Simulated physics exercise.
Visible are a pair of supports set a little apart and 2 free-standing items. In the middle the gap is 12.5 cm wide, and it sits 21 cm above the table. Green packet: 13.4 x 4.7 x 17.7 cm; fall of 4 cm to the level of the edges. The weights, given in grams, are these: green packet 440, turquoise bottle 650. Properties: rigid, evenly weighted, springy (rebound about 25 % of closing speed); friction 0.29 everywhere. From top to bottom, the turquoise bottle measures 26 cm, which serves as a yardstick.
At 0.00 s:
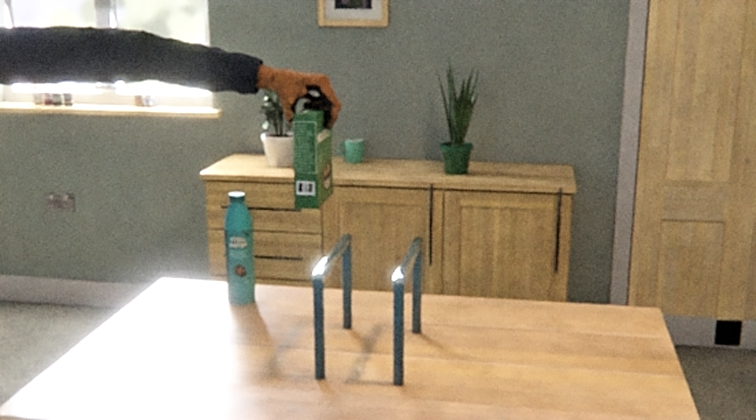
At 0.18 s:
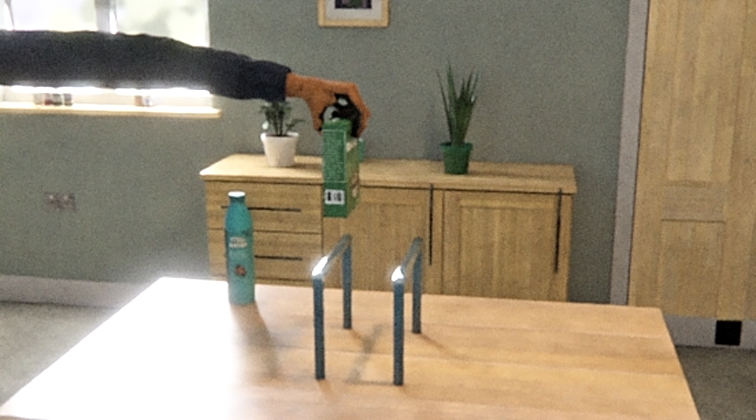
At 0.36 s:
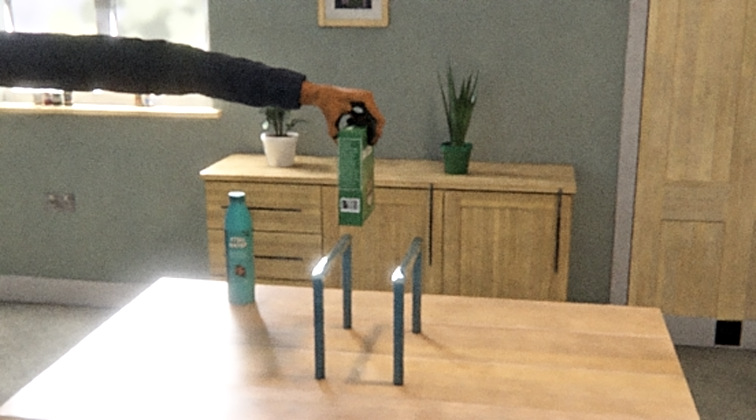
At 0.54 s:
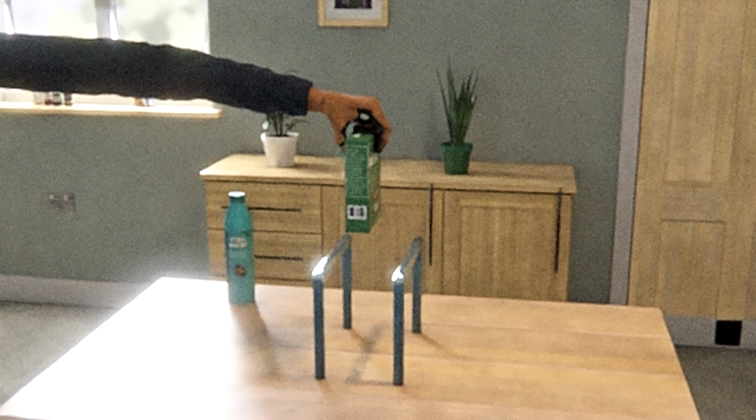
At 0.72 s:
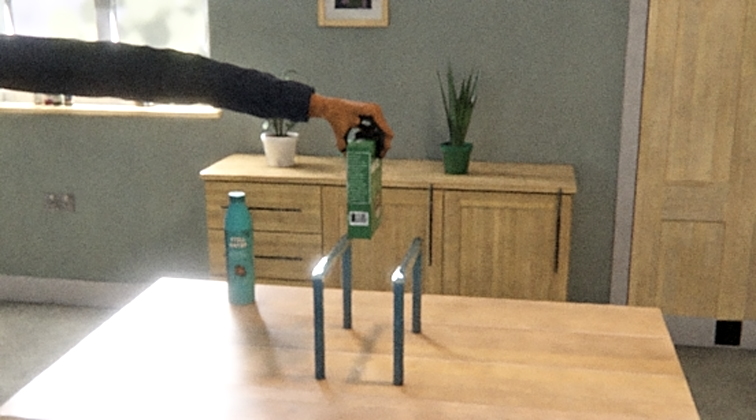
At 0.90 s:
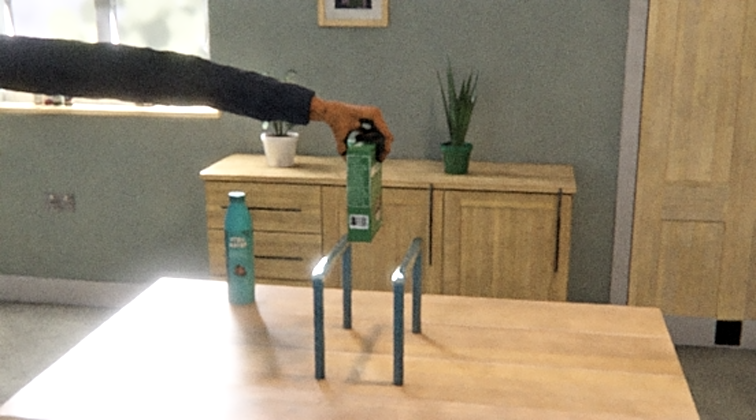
A hand moving a green packet rightward and slightly down above two blue supports on a table, then holding it still.
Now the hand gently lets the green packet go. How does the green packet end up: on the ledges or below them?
It ends up below.
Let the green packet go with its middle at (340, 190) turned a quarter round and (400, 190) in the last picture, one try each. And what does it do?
First case, it does not get through; second case, it passes through.
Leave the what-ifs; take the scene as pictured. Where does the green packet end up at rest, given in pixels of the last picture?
Look near (366, 312) in the last picture.
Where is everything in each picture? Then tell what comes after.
In the first picture, 12 cm still to go; green packet (314, 156); turquoise bottle (239, 248).
In the second picture, 6 cm still to go; green packet (341, 165); turquoise bottle (239, 248).
In the third picture, 3 cm still to go; green packet (357, 172); turquoise bottle (239, 248).
In the fourth picture, 2 cm still to go; green packet (363, 179); turquoise bottle (239, 248).
In the fifth picture, 1 cm still to go; green packet (365, 185); turquoise bottle (239, 248).
In the sixth picture, held still over the gap; green packet (365, 189); turquoise bottle (239, 248).
By 1.10 s, green packet 5 cm from its spot near (365, 213).
By 1.20 s, green packet 20 cm from its spot near (366, 286).
By 1.30 s, green packet 24 cm from its spot near (366, 307).
When it is over (1.9 s), not toppled but over 4 cm from the start, green packet; turquoise bottle within 4 cm of the start. End places, in pixels of the last picture, green packet near (366, 312). The packet reaches the table.
